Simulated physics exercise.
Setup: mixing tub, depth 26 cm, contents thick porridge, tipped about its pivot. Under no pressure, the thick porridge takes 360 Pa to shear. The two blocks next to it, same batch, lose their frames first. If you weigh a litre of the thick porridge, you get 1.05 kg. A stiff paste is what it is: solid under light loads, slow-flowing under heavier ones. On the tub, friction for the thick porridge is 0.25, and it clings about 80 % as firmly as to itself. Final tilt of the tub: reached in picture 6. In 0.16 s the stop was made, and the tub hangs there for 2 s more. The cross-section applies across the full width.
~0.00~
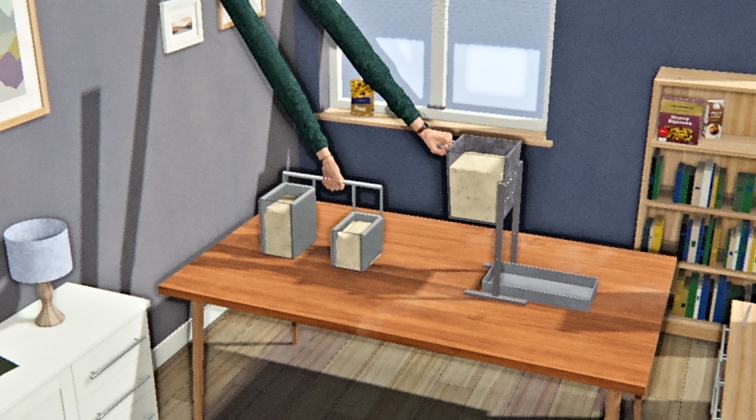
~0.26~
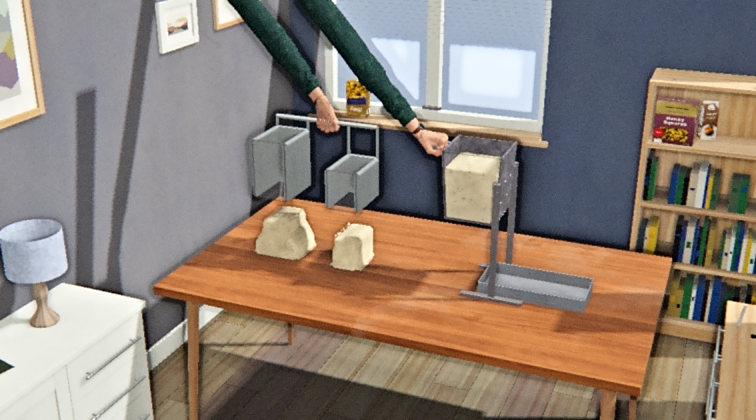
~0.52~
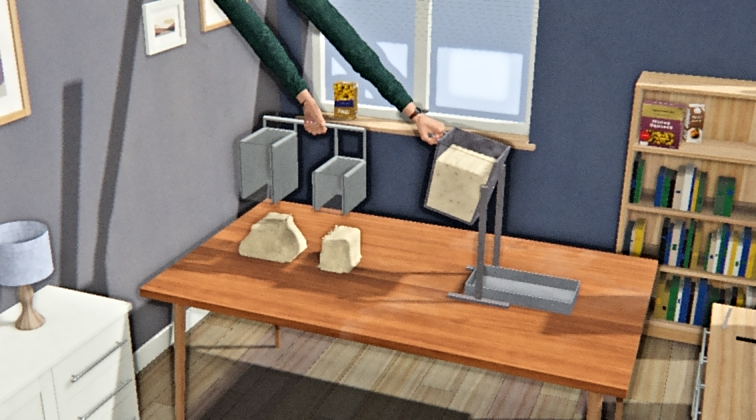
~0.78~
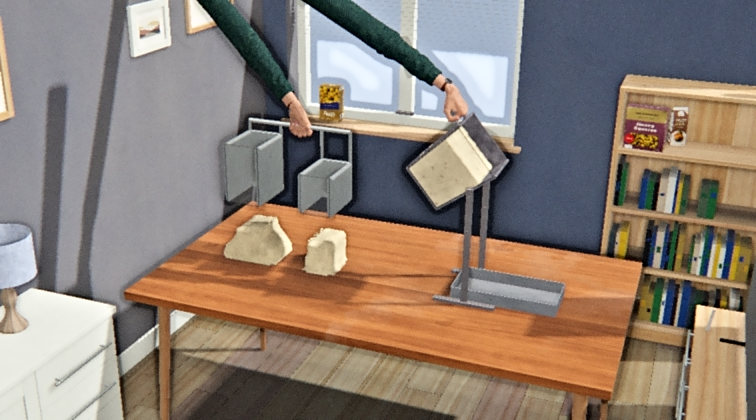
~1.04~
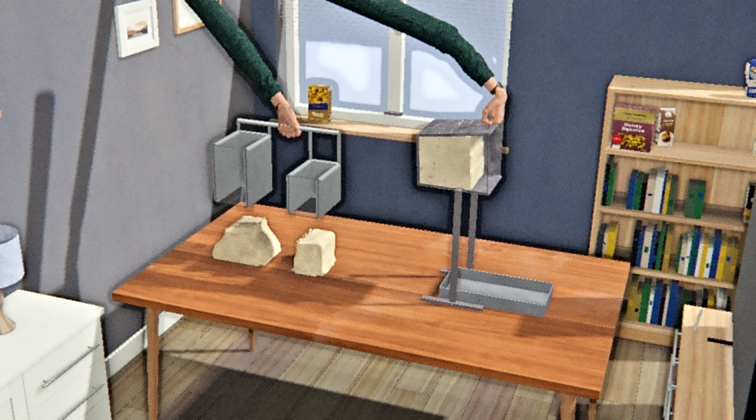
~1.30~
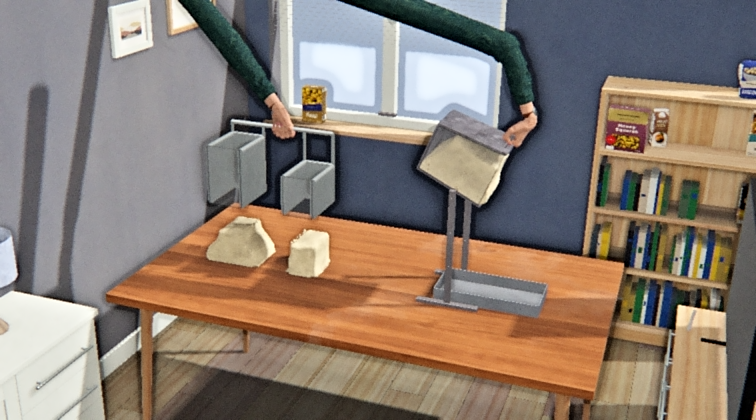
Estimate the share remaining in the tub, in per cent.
I would say roughly 0 per cent remains in the tub.
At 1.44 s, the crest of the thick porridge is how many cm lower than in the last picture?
About 9 cm.
By 1.44 s, the tub is at 112 degrees and holds 61 %.
By 1.61 s, the tub is at 112 degrees and holds 23 %.
By 1.78 s, the tub is at 112 degrees and holds 0 %.
By 1.95 s, the tub is at 112 degrees and holds 0 %.
By 3.30 s, at the end, the tub is at 112 degrees and holds 0 %.
